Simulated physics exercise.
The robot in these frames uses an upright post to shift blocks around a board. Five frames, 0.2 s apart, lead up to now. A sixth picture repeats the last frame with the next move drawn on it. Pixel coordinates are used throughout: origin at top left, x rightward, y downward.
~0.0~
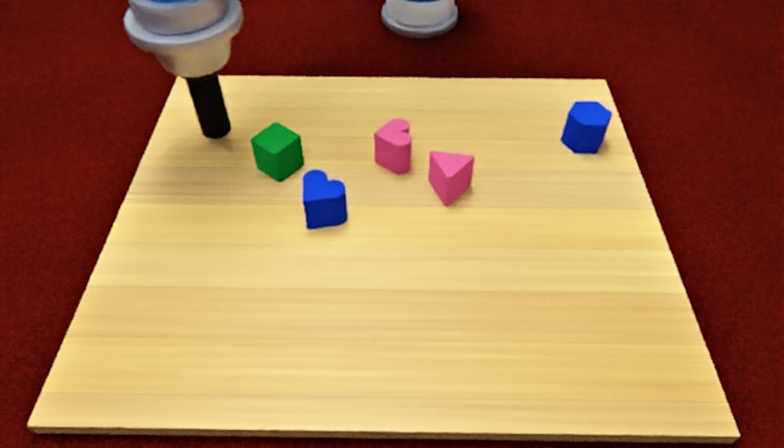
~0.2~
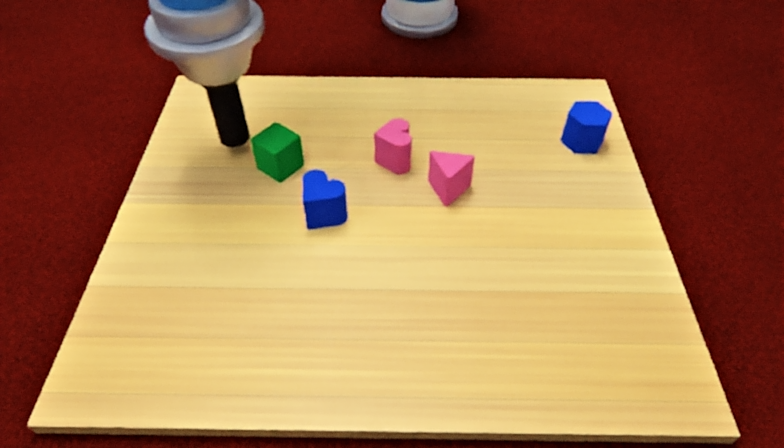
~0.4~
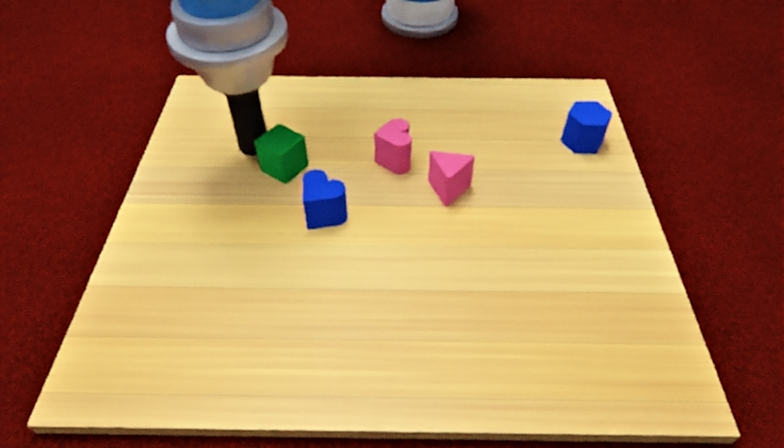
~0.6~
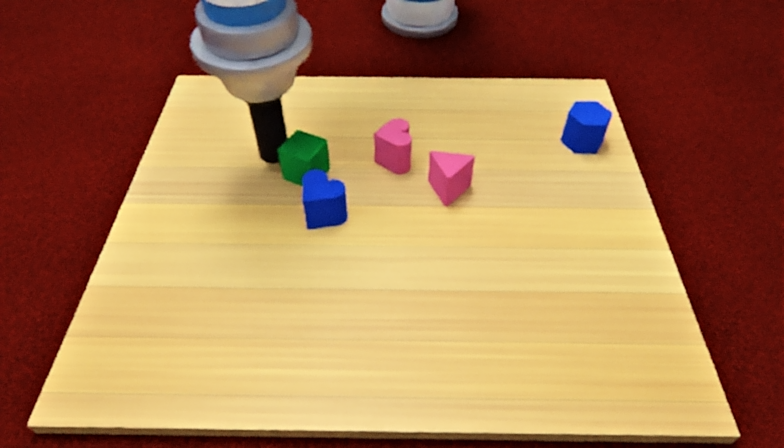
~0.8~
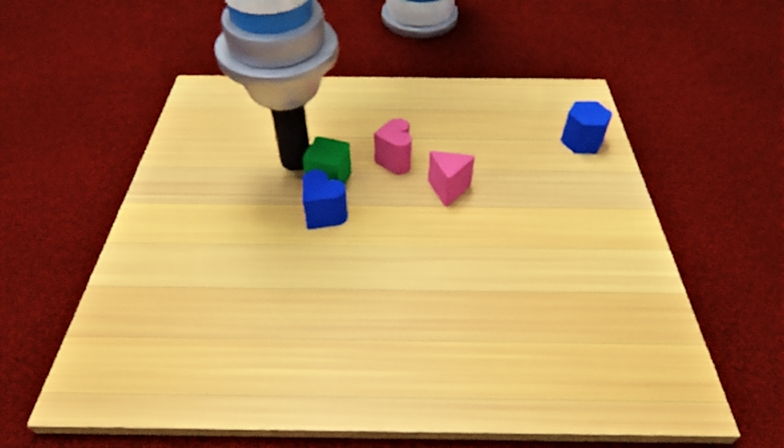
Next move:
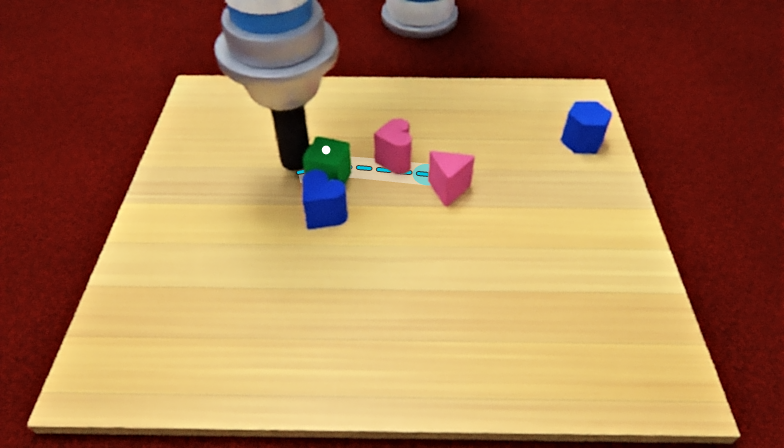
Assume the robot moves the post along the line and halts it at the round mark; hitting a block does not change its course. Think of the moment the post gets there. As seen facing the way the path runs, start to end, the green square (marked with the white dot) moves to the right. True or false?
It is true.
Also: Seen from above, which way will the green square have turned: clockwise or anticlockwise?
From overhead, the rotation is clockwise.
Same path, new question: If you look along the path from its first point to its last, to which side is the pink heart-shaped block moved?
To the path's left.
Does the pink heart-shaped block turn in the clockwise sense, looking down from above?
No, that is not how it ends up.
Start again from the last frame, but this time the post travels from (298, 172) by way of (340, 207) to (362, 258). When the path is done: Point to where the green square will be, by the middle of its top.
Somewhere near (366, 161).
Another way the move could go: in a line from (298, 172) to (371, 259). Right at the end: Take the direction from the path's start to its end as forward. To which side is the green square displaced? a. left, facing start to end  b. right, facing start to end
The answer is a.
Drawn move, from (298, 172) via (363, 168), ending at (428, 174); the dot is on the green square.
On the path given first. One third of the way, post at (341, 155); green square at (364, 154), turned 35° clockwise.
Two thirds of the way, post at (385, 158); green square at (387, 165), turned 70° clockwise; pink heart-shaped block at (410, 128).
At the end, post at (429, 163); blue heart-shaped block still; green square at (389, 166), turned 80° clockwise; pink heart-shaped block at (427, 124), turned 30° anticlockwise; pink triangle at (462, 165), turned 10° clockwise.
